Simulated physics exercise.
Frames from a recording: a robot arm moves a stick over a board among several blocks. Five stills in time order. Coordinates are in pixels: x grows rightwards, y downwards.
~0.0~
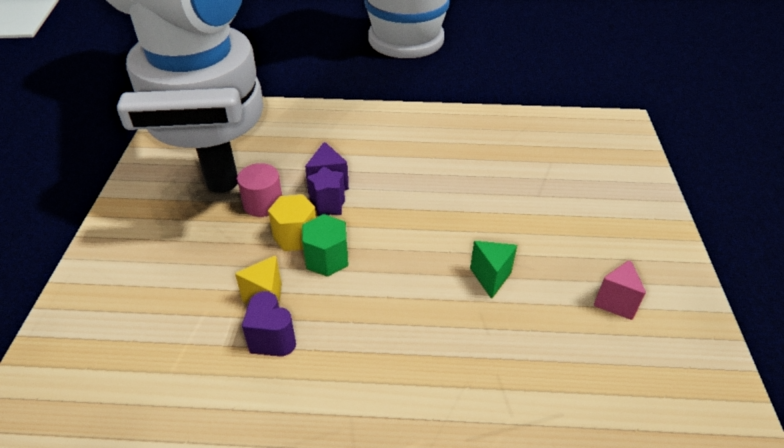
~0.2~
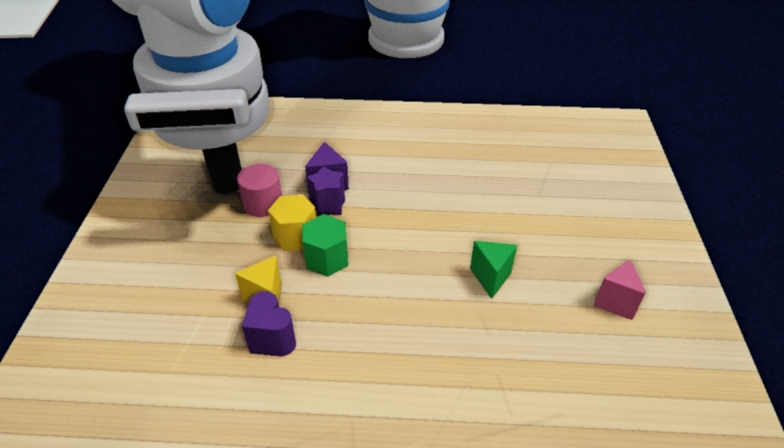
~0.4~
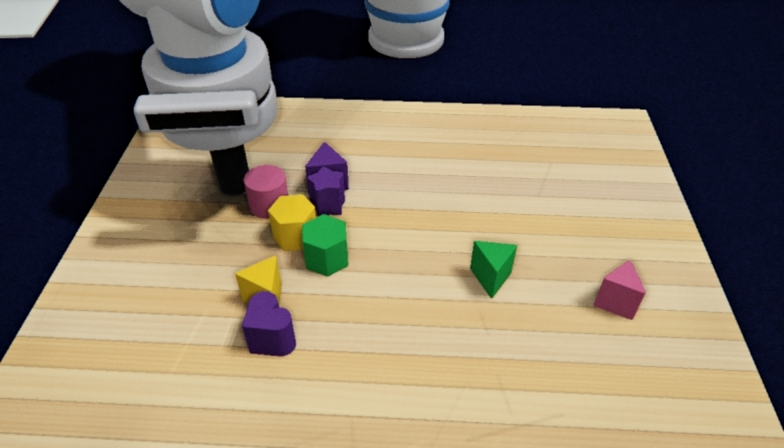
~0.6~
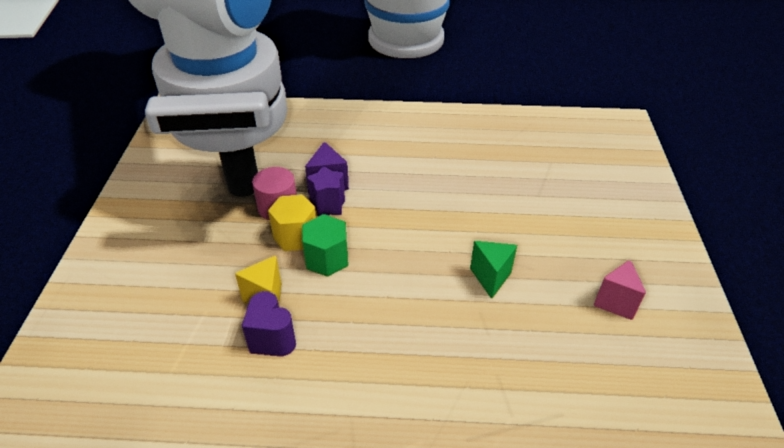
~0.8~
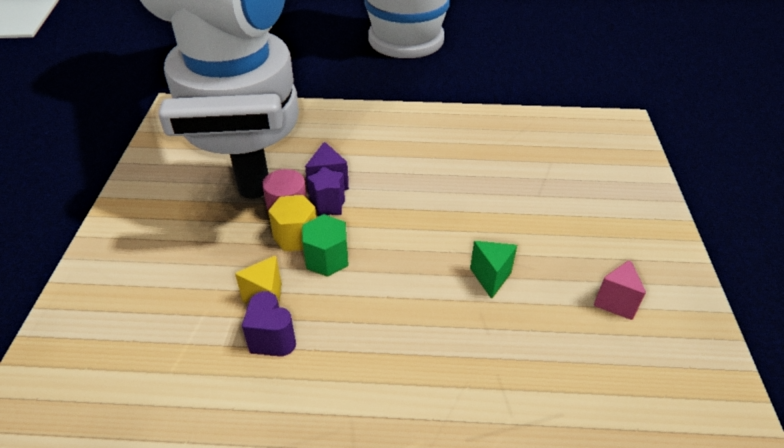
A robot arm moved its black stick a short way right across a wooden board, meeting the pink round block and nudging it right, toward the purple star-shaped block, while the other blocks stayed still.
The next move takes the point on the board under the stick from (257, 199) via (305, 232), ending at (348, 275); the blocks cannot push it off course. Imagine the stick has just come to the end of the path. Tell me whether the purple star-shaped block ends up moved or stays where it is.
It is shifted.
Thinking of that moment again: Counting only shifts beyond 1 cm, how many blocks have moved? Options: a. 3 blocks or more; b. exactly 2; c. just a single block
My answer is option a.
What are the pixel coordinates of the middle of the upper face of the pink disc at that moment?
The centre of its top will be at (354, 201).
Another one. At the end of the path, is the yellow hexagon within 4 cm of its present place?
The answer is no.
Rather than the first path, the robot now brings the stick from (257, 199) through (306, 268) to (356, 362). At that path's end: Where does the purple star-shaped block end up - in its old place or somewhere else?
At the end of the path, the purple star-shaped block has moved off its old spot.
What follows on the original path. One third of the way, stick at (287, 210); pink disc at (324, 191); yellow hexagon at (297, 218), turned 20° clockwise; green hexagon at (328, 238); purple star-shaped block at (349, 174), turned 20° anticlockwise.
Two thirds of the way, stick at (321, 233); pink disc at (353, 200); yellow hexagon at (327, 245), turned 35° clockwise; green hexagon at (351, 272); purple star-shaped block at (355, 174), turned 45° anticlockwise.
At the end, stick at (348, 264); pink disc at (354, 201); yellow hexagon at (350, 278), turned 55° clockwise; green hexagon at (364, 314), turned 20° clockwise; purple star-shaped block at (355, 174), turned 45° anticlockwise.
